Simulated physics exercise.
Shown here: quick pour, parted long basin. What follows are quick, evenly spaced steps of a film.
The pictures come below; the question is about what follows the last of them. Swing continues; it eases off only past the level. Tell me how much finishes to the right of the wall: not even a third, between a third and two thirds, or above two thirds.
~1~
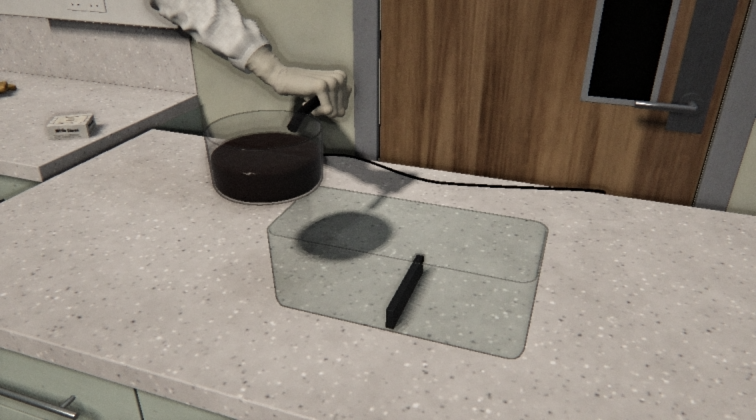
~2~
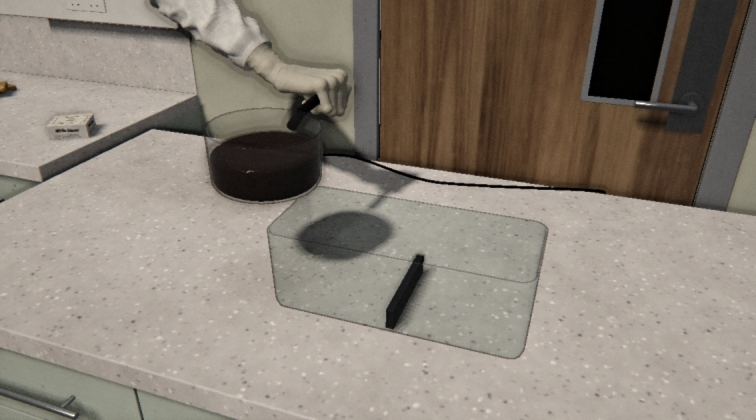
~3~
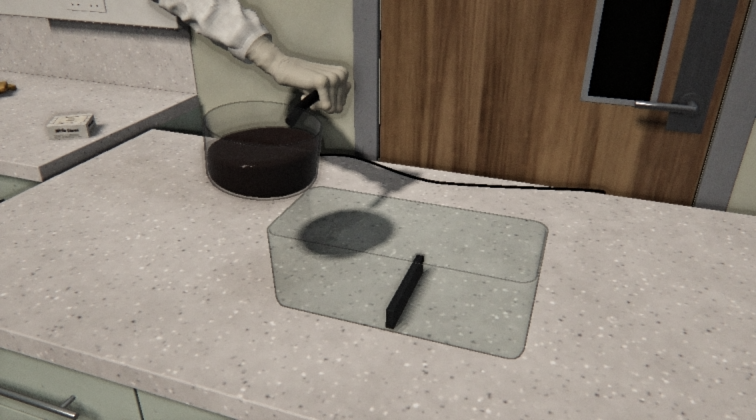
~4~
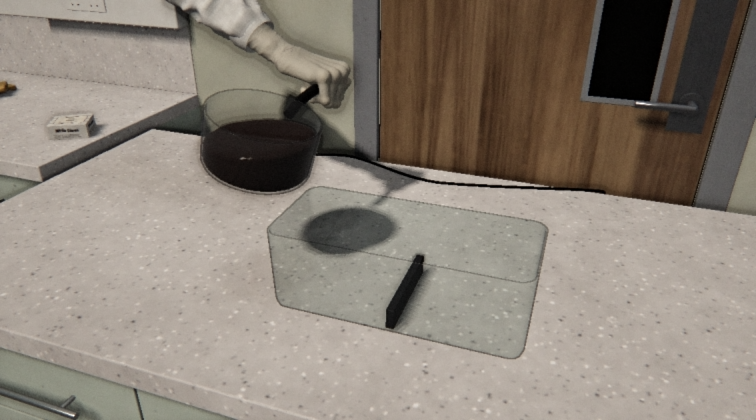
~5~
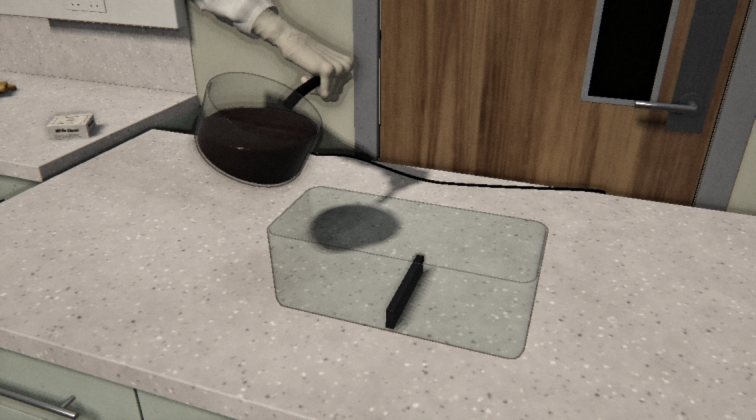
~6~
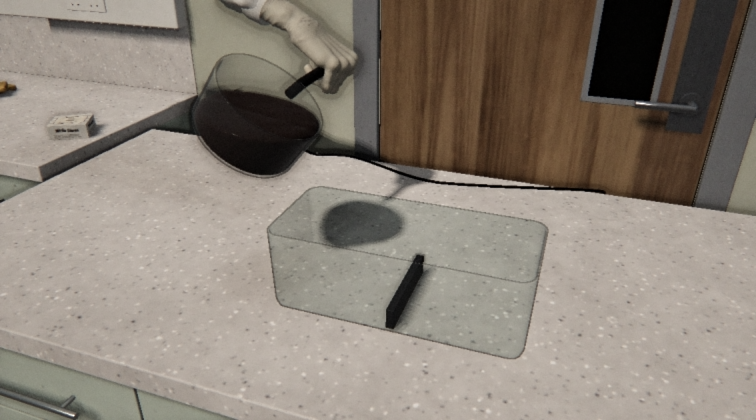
The centre band.
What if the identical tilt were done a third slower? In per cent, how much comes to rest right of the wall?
It comes to 35 per cent or so.
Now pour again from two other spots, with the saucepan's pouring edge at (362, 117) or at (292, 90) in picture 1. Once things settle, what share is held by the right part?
The first gives 65 %, the second 30 %.
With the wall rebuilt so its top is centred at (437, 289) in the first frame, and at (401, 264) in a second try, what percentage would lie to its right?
15 %, then 40 %.
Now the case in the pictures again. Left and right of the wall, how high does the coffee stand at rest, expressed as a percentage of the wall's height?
Left 60 per cent, right 50.
A moment on, the saucepan is tipped on its side and 51 per cent is still to pour, 3 is left of the wall and 0 right of it.
Next, the saucepan is tipped on its side and 12 per cent is still to pour, 29 is left of the wall and 39 right of it.
Then the saucepan is tipped on its side and 4 per cent is still to pour, 40 is left of the wall and 42 right of it.
Later the saucepan is tipped on its side and 1 per cent is still to pour, 51 is left of the wall and 42 right of it.
Finally, 53 per cent lies left of the wall, 42 right of it and 4 outside.
